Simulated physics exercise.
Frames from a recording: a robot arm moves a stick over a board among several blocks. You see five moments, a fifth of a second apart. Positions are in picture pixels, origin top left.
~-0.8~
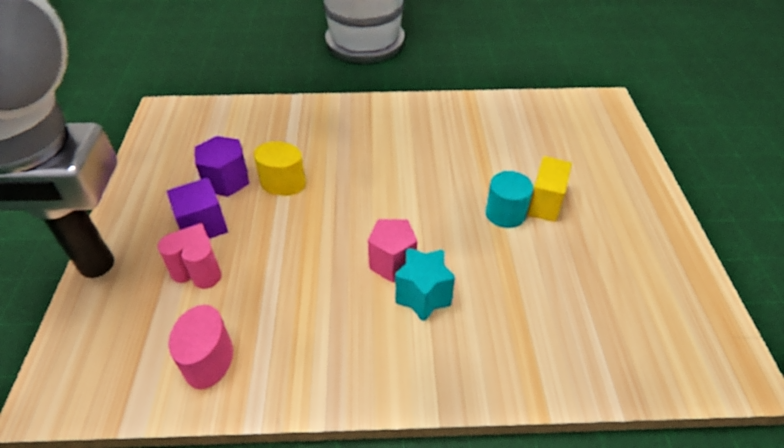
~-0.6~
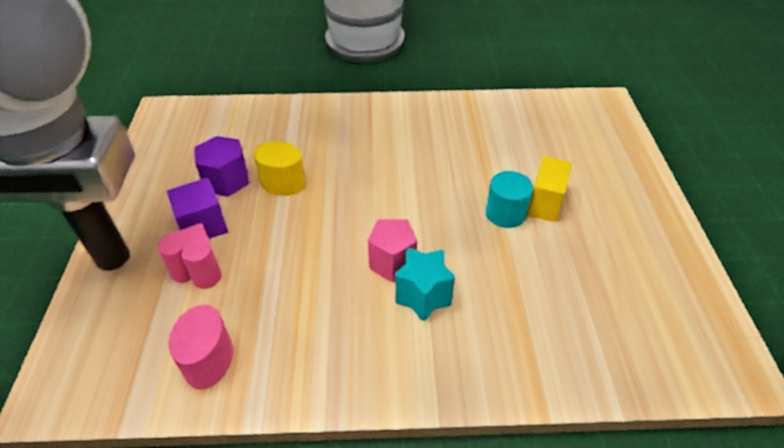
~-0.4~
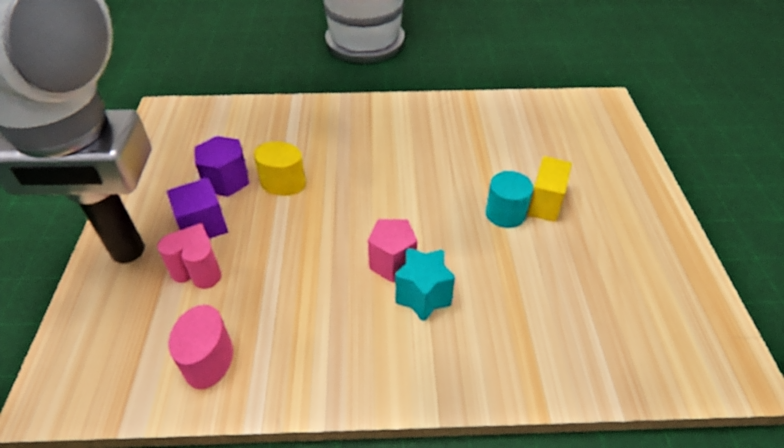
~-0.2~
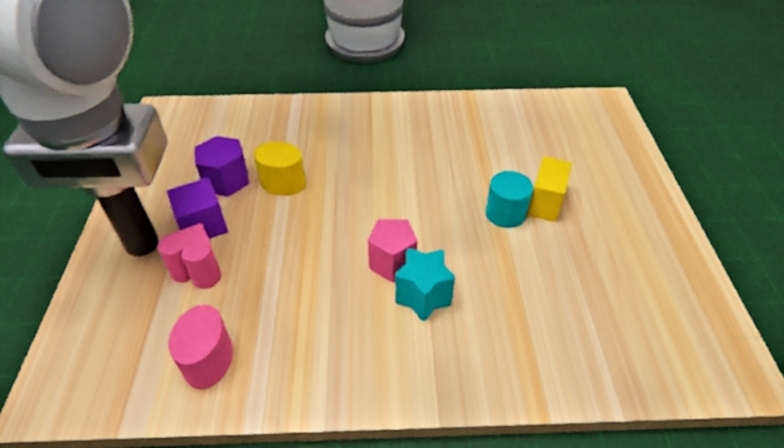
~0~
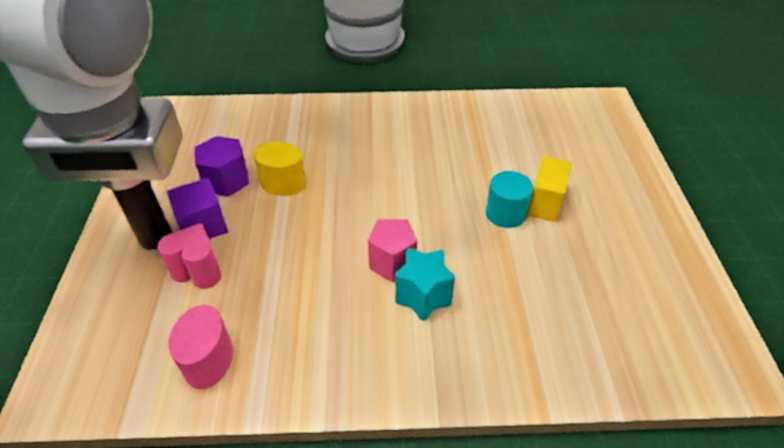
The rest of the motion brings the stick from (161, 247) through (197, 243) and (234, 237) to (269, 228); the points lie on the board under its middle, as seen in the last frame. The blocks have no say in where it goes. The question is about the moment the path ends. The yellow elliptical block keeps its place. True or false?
My answer: True.
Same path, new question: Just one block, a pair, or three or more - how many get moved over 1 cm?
In total, one block gets moved by over 1 cm.
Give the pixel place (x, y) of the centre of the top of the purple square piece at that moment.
That would be at about pixel (227, 180).
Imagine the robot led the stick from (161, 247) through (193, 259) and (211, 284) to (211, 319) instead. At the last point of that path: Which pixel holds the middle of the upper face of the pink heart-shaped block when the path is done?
In the picture, that point is around (241, 288).
The first path, step by step. One third of the way, stick at (195, 234); purple square piece at (210, 189), turned 35° anticlockwise.
Two thirds of the way, stick at (232, 227); purple square piece at (226, 181), turned 75° anticlockwise.
At the end, stick at (267, 218); purple square piece at (227, 180), turned 80° anticlockwise; yellow elliptical block unmoved.
